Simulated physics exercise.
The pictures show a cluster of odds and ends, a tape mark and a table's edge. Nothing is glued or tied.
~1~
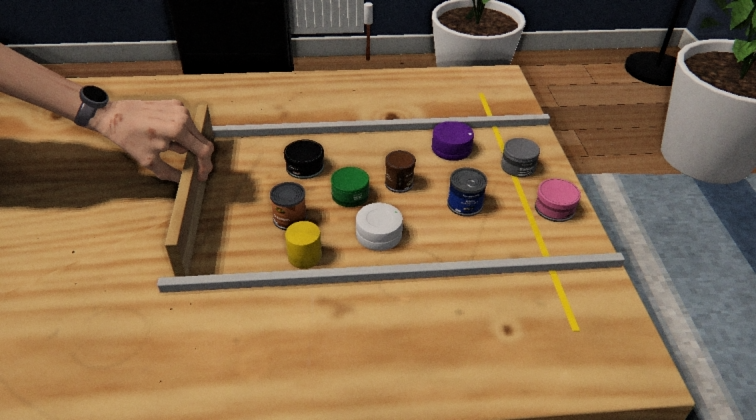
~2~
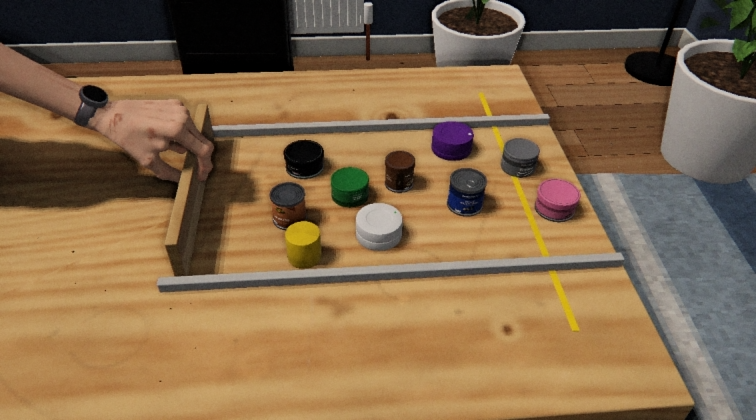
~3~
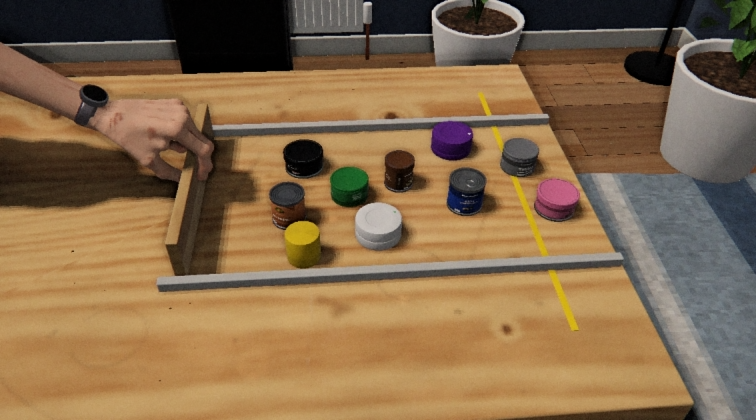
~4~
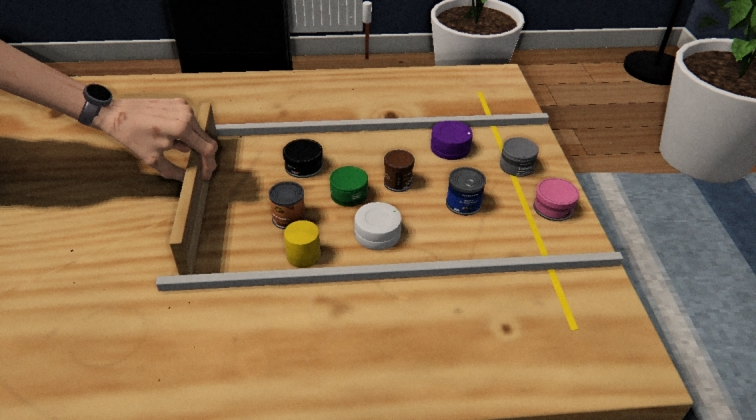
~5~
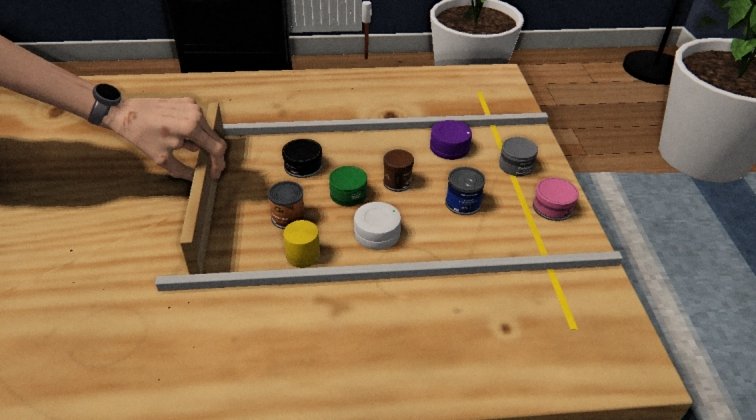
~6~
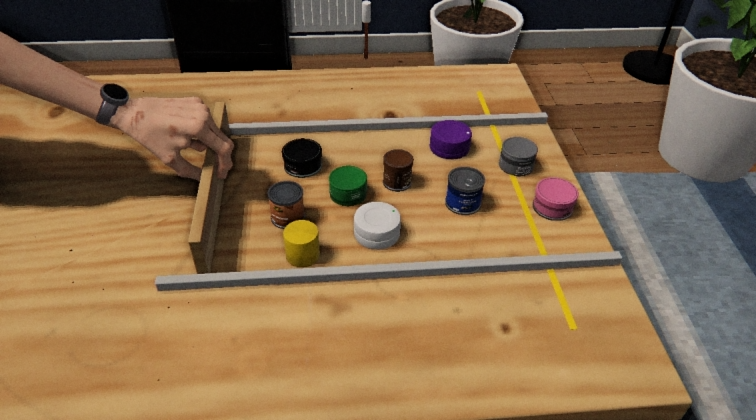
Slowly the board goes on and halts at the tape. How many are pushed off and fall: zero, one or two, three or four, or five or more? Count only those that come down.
The number that fall off is one or two.
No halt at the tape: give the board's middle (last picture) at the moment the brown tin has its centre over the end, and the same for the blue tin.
For the brown tin at (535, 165), for the blue tin at (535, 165).
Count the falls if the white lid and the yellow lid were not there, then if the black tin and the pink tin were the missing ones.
The counts: 1 and 0.
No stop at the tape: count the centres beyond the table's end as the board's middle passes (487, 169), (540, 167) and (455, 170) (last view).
In that order 0, 4 and 0.
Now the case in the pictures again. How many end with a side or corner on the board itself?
In contact: 5.
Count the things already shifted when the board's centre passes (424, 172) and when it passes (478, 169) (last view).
The counts are 8 and 10.
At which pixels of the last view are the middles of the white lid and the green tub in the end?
The white lid at (576, 220), the green tub at (536, 177).
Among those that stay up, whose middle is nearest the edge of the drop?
The grey tub.
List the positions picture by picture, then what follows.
The first frame shows pink tin (557, 200); grey tub (520, 158); purple lid (453, 141); board (193, 183); tape (518, 187).
The second frame shows grey tub (520, 158); green tub (350, 187).
The third frame shows purple lid (452, 141); yellow lid (303, 245).
The fourth frame shows pink tin (556, 200); black tin (303, 158).
The fifth frame shows grey tub (518, 157); brown tin (398, 171).
The sixth frame shows pink tin (555, 199); grey tub (518, 157); purple lid (451, 140); board (213, 180); tape (516, 185).
Soon after, none off yet; pink tin at rest near (555, 199); grey tub at rest near (518, 157); purple lid at rest near (451, 140).
Then, none off yet; pink tin at rest near (555, 199); grey tub at rest near (518, 157); purple lid moved a little near (461, 137).
At rest, the number that fall off is one or two; fallen, pink tin.
